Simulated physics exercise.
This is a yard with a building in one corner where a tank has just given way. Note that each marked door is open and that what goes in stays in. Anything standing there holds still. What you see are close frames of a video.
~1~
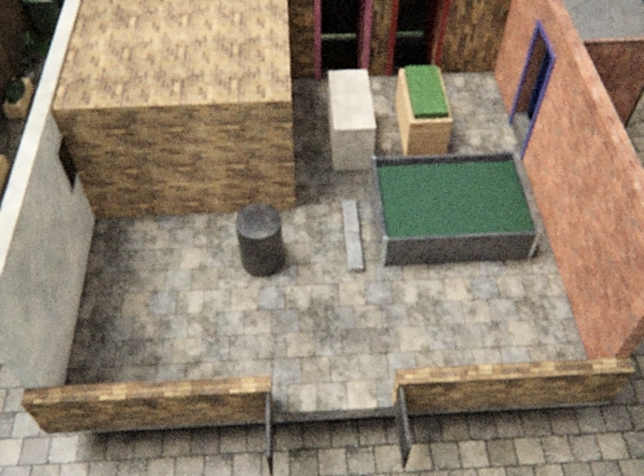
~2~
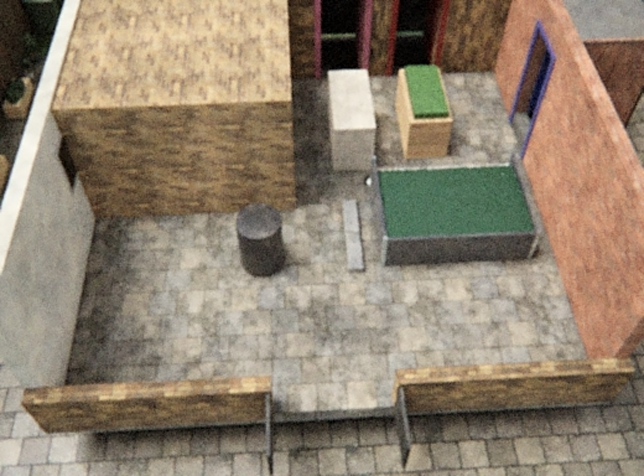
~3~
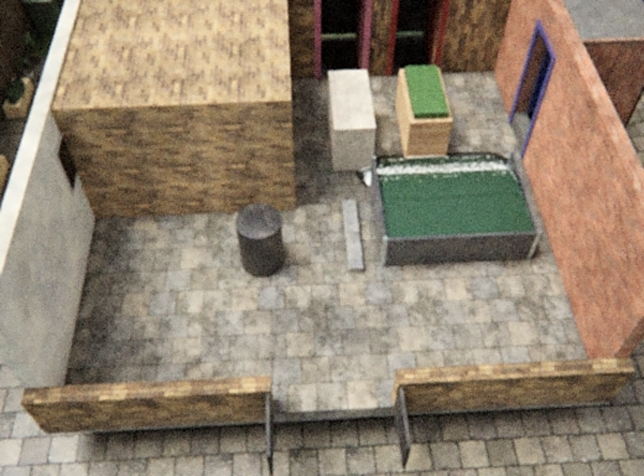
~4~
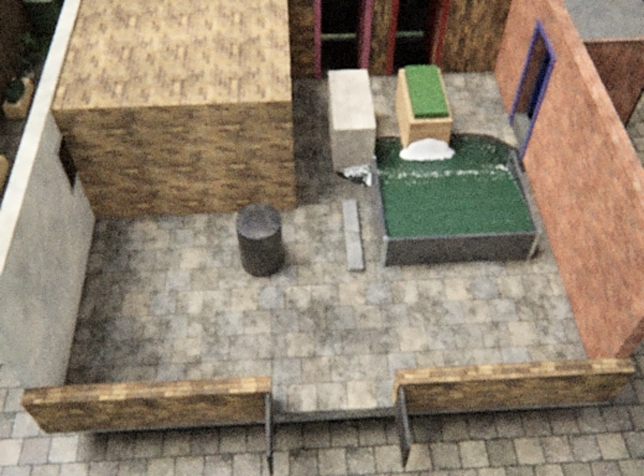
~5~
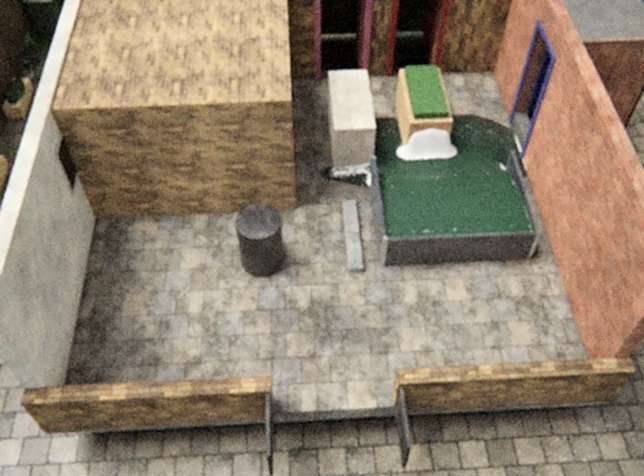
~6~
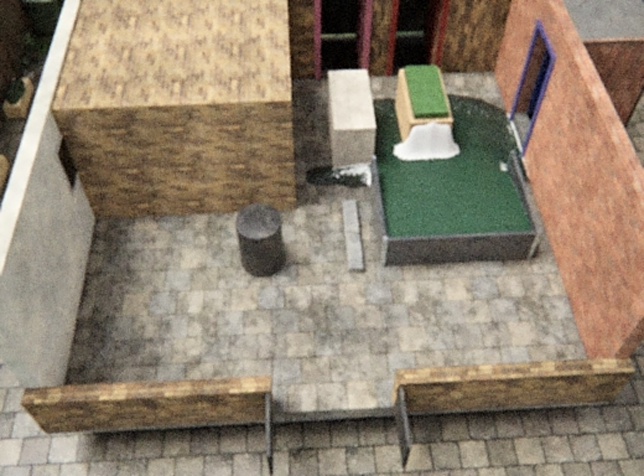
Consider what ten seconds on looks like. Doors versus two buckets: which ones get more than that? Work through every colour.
At the end, pink door: Over two pails. Red door: Over two pails. Blue door: Two pails at most.
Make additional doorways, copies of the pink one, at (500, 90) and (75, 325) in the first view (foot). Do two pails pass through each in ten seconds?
Lab note - first crosses the line, second stays short of the line.
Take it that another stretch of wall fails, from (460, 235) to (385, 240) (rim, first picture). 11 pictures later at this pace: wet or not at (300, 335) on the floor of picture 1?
That spot ends up inundated.
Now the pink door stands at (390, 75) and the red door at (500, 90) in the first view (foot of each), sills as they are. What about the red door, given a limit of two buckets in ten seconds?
Here the red door crosses the line.
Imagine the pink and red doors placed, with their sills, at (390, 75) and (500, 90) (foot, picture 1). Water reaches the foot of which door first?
Answer: The one in blue.
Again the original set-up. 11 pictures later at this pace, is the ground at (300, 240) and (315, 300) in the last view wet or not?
Same order as asked: Drenched, dry as before.
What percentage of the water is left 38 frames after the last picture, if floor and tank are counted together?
The share not yet gone is roughly 84 percent.
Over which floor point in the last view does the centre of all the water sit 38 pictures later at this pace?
Close to (413, 165), I reckon.
A moment on, water covers 25 % of the floor; the pink door under two buckets in, the red door under two buckets in, the blue door wet at the sill, nothing in.
Next, water covers 30 % of the floor; the pink door over two buckets in, the red door over two buckets in, the blue door wet at the sill, nothing in.
Then, water covers 45 % of the floor; the pink door far over two buckets in, the red door far over two buckets in, the blue door wet at the sill, nothing in.
Later, water covers 50 % of the floor; the pink door far over two buckets in, the red door far over two buckets in, the blue door wet at the sill, nothing in.
In the end, water covers 70 % of the floor; the pink door far over two buckets in, the red door far over two buckets in, the blue door wet at the sill, nothing in.
